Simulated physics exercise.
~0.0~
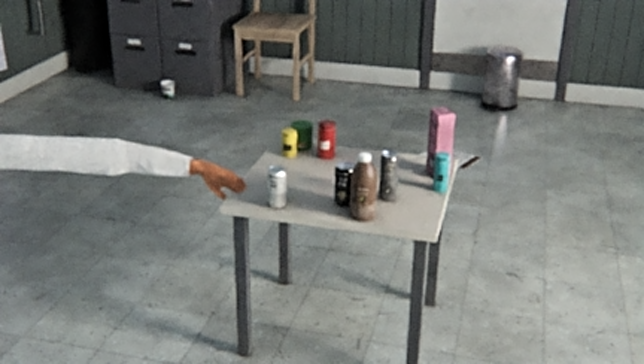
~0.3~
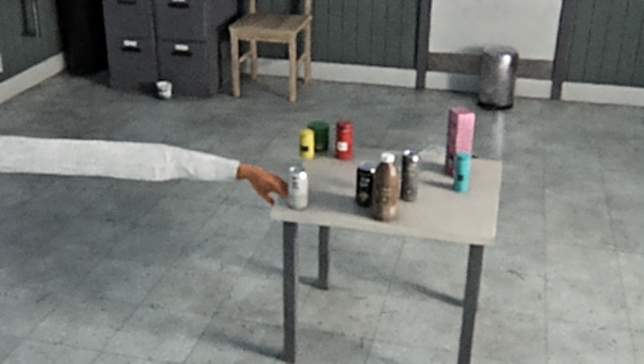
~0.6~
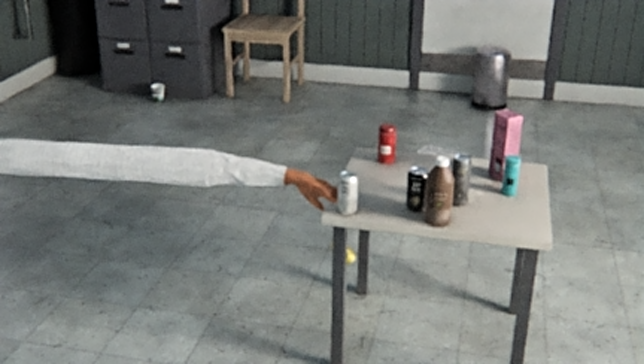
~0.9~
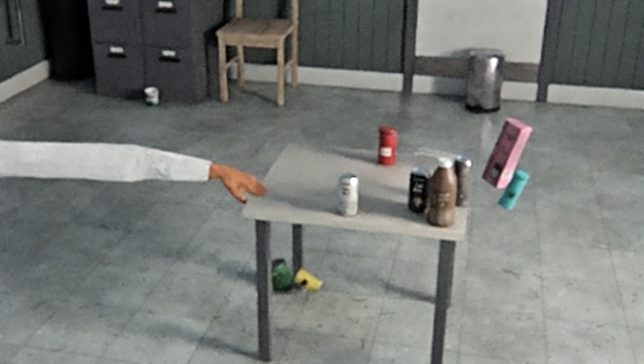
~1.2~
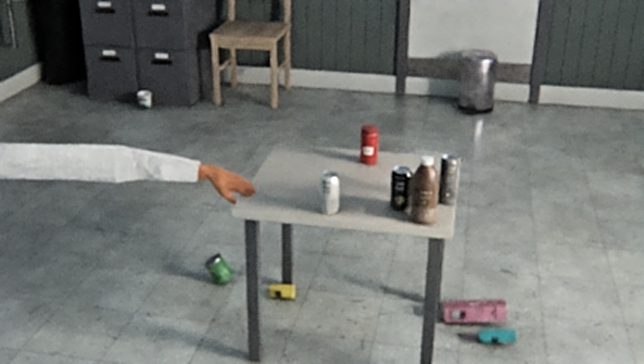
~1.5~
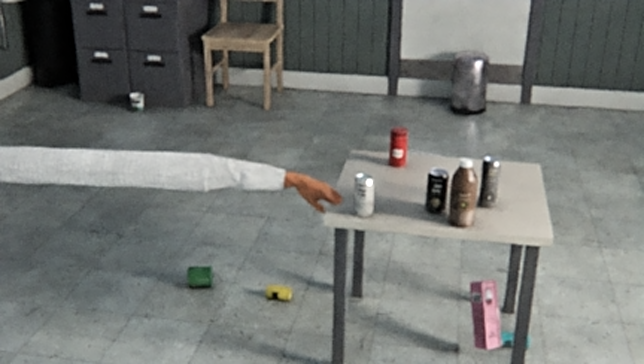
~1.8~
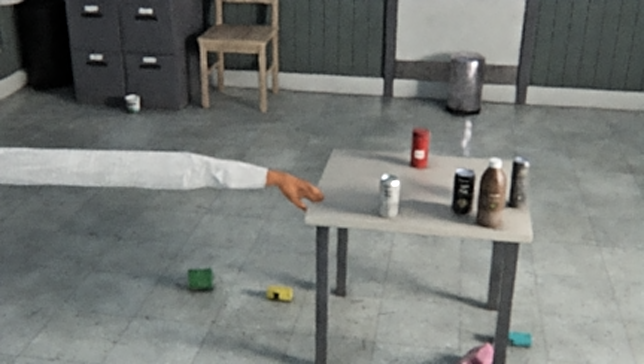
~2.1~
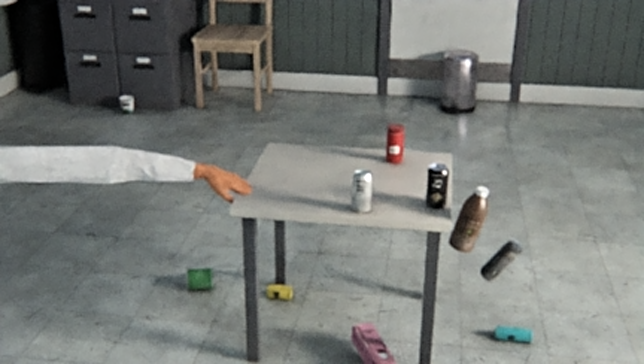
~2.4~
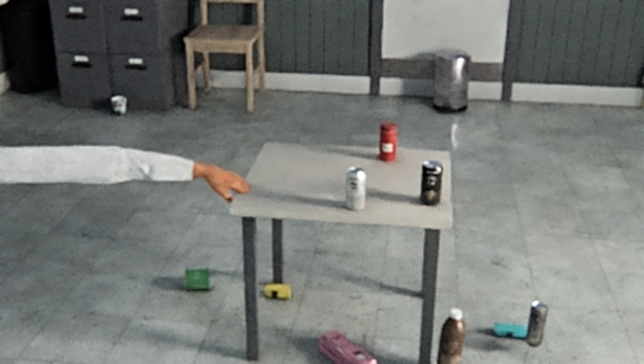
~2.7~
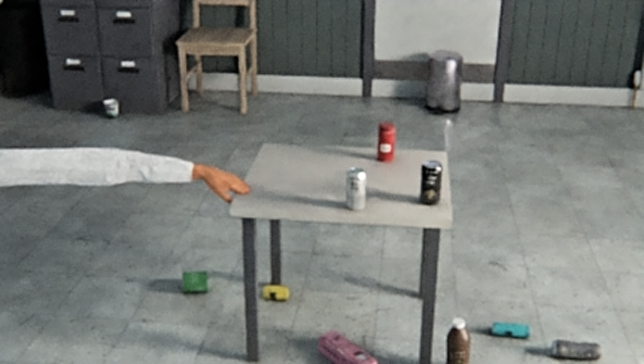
We see a hand at the edge of a small table crowded with cans, bottles and a pink carton as the table jerks right and left repeatedly; items drop off in turn, leaving the white, black and red containers standing on top and six others on the floor.
